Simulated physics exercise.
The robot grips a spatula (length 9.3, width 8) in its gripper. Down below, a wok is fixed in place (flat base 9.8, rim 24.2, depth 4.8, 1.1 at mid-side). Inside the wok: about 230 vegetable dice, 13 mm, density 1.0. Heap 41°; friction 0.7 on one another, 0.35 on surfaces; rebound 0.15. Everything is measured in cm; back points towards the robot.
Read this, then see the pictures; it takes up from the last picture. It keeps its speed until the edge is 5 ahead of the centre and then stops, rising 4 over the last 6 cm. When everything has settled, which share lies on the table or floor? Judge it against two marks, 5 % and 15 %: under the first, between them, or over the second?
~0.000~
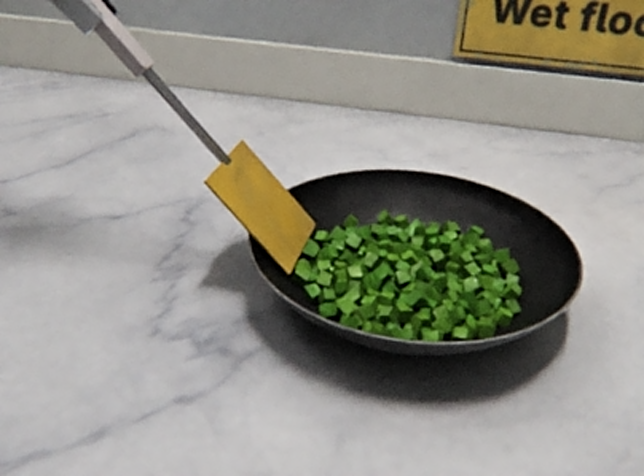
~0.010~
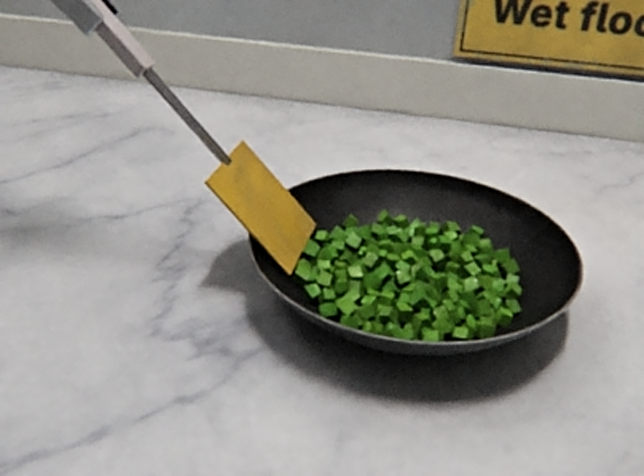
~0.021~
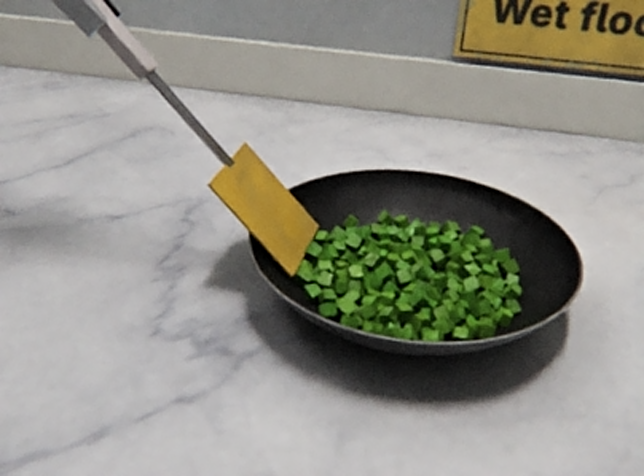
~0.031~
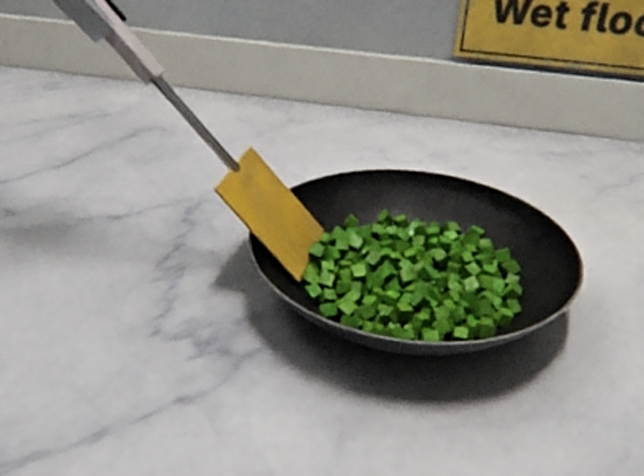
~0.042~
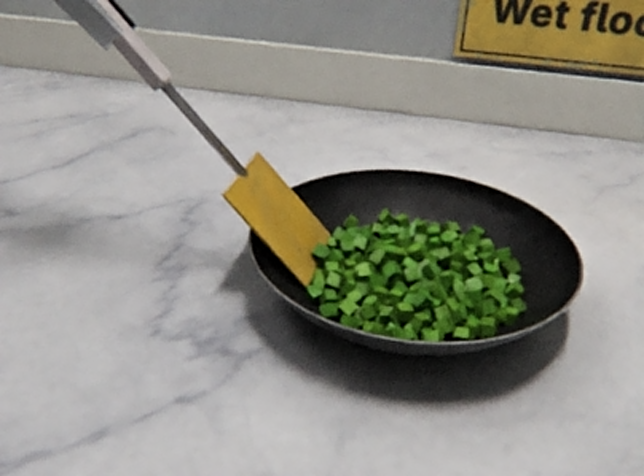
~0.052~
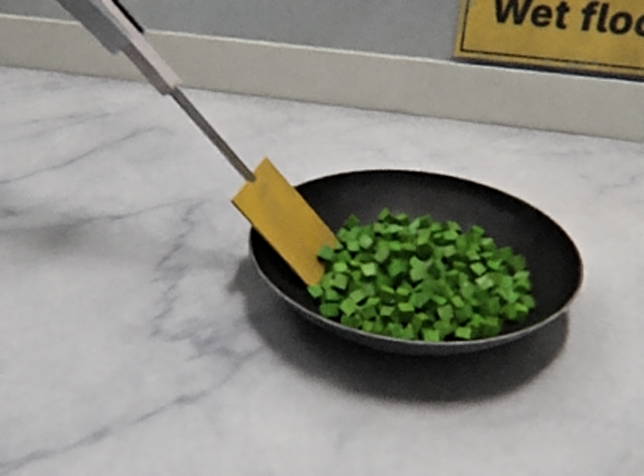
Between them, so from 5 to 15 %.
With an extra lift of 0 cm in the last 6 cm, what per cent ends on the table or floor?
Result: Approx. 15 %.
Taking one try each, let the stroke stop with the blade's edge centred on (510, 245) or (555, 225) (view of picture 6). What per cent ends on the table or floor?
Respectively some 20 and 50 percent end on the table or floor.
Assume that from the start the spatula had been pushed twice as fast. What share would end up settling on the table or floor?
Roughly 30 per cent, I'd say.
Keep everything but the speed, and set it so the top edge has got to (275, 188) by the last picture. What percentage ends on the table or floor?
Share: Roughly 30 %.
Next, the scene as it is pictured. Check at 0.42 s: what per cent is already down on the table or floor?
My estimate is roughly 10 %.
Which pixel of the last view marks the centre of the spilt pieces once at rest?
(625, 333), roughly.
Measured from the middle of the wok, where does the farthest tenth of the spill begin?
Radial distance: Approx. 20 cm.
After 0.12 s, sloping 47°, highest piece 5 above the table; 228 in the wok.
After 0.19 s, sloping 47°, highest piece 7 above the table; 220 in the wok, 8 on the blade or in flight.
After 0.42 s, sloping 47°, highest piece 6 above the table; 206 in the wok, 21 on the table or floor, 1 on the blade or in flight.
After 1.47 s, sloping 47°, highest piece 6 above the table; 206 in the wok, 22 on the table or floor.
At rest, 206 in the wok, 22 on the table or floor. That is 10 % on the table or floor.
